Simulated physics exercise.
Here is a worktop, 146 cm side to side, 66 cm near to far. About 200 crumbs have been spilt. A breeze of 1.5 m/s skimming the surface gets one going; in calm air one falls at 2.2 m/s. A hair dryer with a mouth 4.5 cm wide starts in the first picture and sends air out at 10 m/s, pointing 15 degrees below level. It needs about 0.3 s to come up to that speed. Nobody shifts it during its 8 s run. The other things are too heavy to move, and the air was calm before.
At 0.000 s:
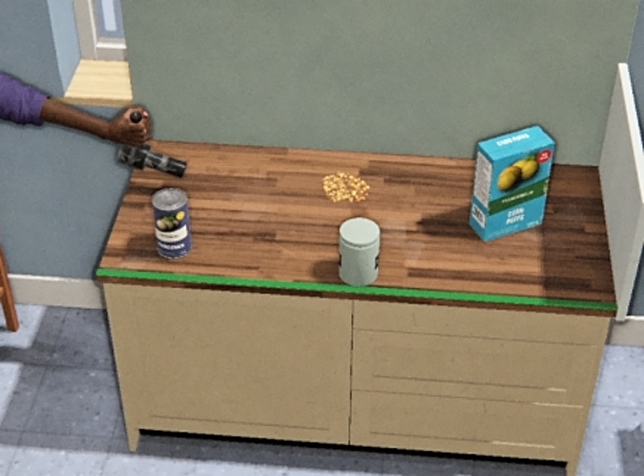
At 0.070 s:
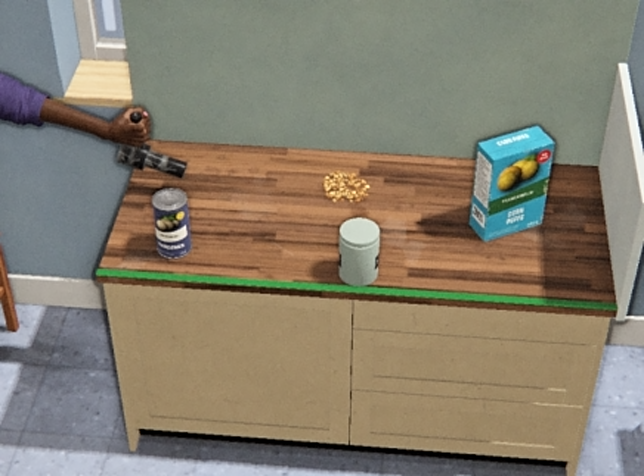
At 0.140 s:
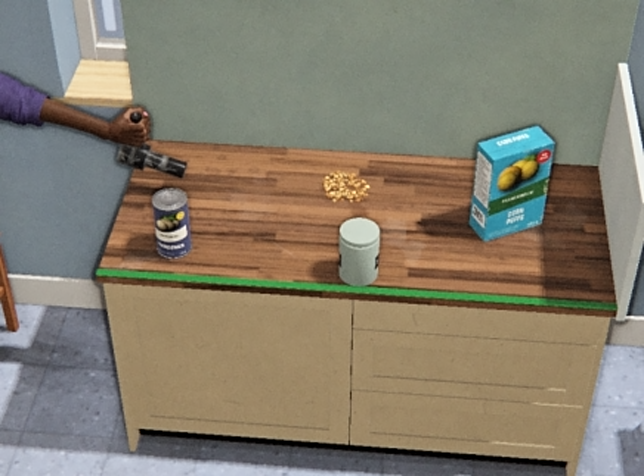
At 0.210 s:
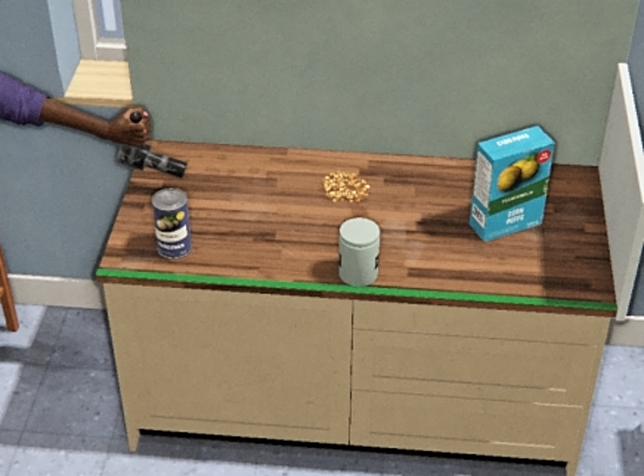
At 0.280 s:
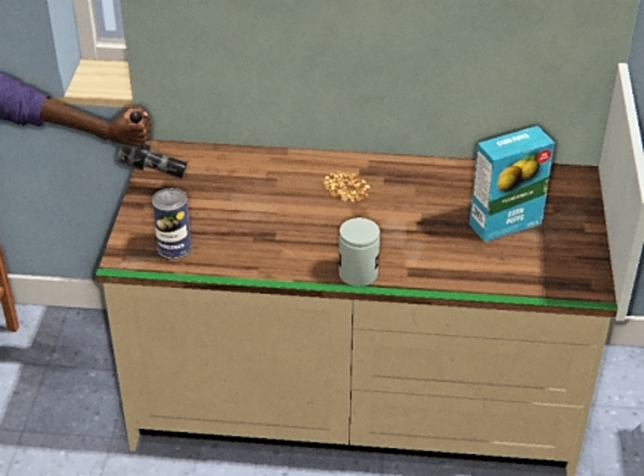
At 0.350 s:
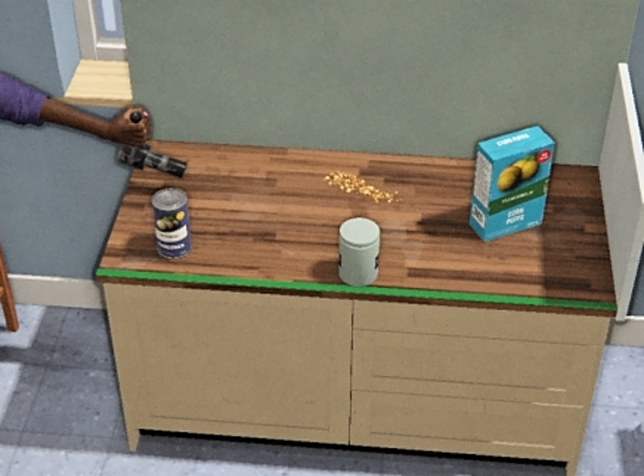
Crumbs lying still on a wooden worktop, then some shifting and spreading rightward, as a hand holds a hair dryer at left.
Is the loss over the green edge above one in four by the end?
Answer: No.
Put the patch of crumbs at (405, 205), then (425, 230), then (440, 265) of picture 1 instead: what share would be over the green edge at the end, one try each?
In turn about 0 %, 20 %, 90 %.
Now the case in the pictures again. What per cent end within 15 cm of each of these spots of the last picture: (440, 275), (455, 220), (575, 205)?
In turn about 0 %, 0 %, 60 %.
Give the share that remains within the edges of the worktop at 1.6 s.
Some 100 per cent.
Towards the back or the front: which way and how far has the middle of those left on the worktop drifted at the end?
To the back, by about 10 cm.
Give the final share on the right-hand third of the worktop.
Some 100 per cent.
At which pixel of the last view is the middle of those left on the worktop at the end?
Near (590, 180).
After 1.6 s, 0 % are over the green edge; the middle of those still in play is near (586, 179); 36 % have settled or left.
After 2.6 s, 0 % are over the green edge; the middle of those still in play is near (587, 179); 40 % have settled or left.
After 4.4 s, 0 % are over the green edge; the middle of those still in play is near (587, 179); 48 % have settled or left.
After 8.0 s, at the end, 0 % are over the green edge; the middle of those still in play is near (590, 180).
